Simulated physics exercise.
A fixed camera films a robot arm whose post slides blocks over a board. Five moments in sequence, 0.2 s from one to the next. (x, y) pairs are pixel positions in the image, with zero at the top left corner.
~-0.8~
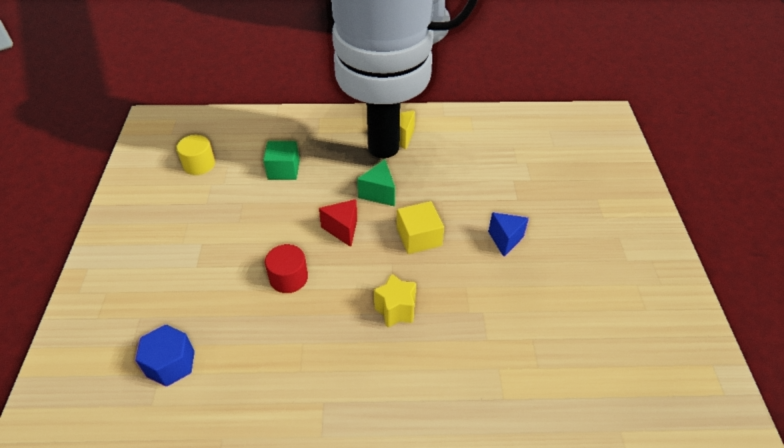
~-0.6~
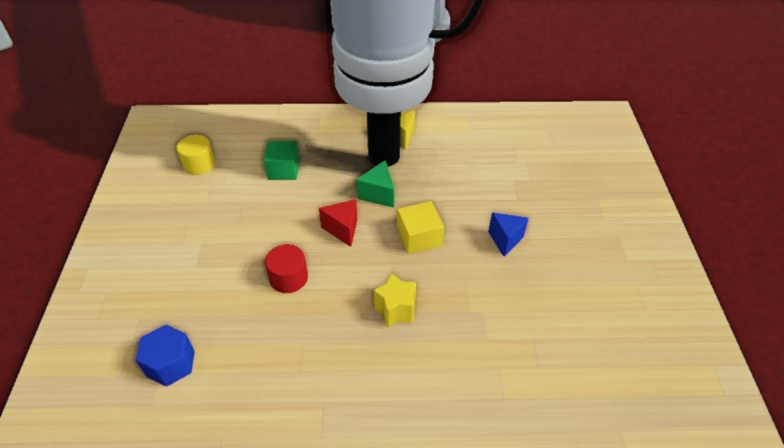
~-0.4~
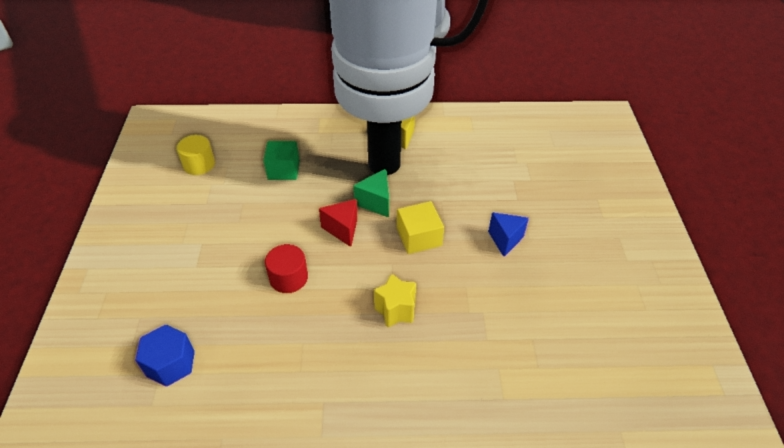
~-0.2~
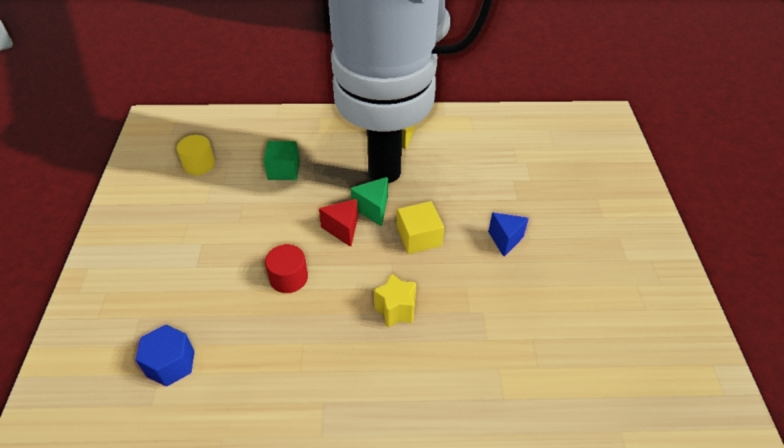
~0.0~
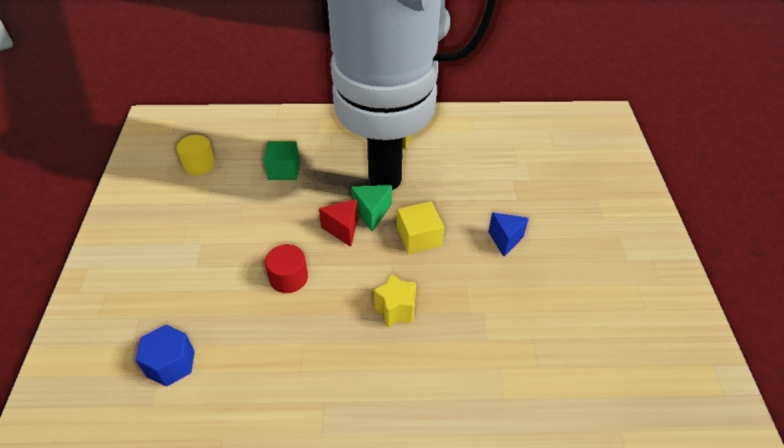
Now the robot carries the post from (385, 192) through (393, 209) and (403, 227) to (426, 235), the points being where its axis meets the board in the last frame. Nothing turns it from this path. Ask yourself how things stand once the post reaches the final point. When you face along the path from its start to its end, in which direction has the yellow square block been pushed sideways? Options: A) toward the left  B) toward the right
My answer is option A.
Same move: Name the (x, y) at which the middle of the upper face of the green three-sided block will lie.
I predict (373, 216).
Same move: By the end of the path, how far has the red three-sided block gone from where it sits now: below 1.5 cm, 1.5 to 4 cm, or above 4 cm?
Once the path is done, the red three-sided block lies within 1.5 cm of its present place.
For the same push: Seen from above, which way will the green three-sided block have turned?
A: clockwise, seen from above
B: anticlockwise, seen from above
Correct choice: A.
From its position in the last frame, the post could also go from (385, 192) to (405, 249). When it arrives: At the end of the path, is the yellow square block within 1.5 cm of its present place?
My answer is no.
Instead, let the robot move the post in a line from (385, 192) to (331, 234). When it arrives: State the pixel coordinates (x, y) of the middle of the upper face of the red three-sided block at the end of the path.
Just about (301, 238).
What follows on the original path. Halfway along, post at (398, 207); green three-sided block at (372, 213), turned 70° clockwise; yellow square block at (424, 221).
At the end, post at (426, 224); red three-sided block unmoved; green three-sided block at (373, 216), turned 80° clockwise; yellow square block at (455, 237), turned 15° anticlockwise.
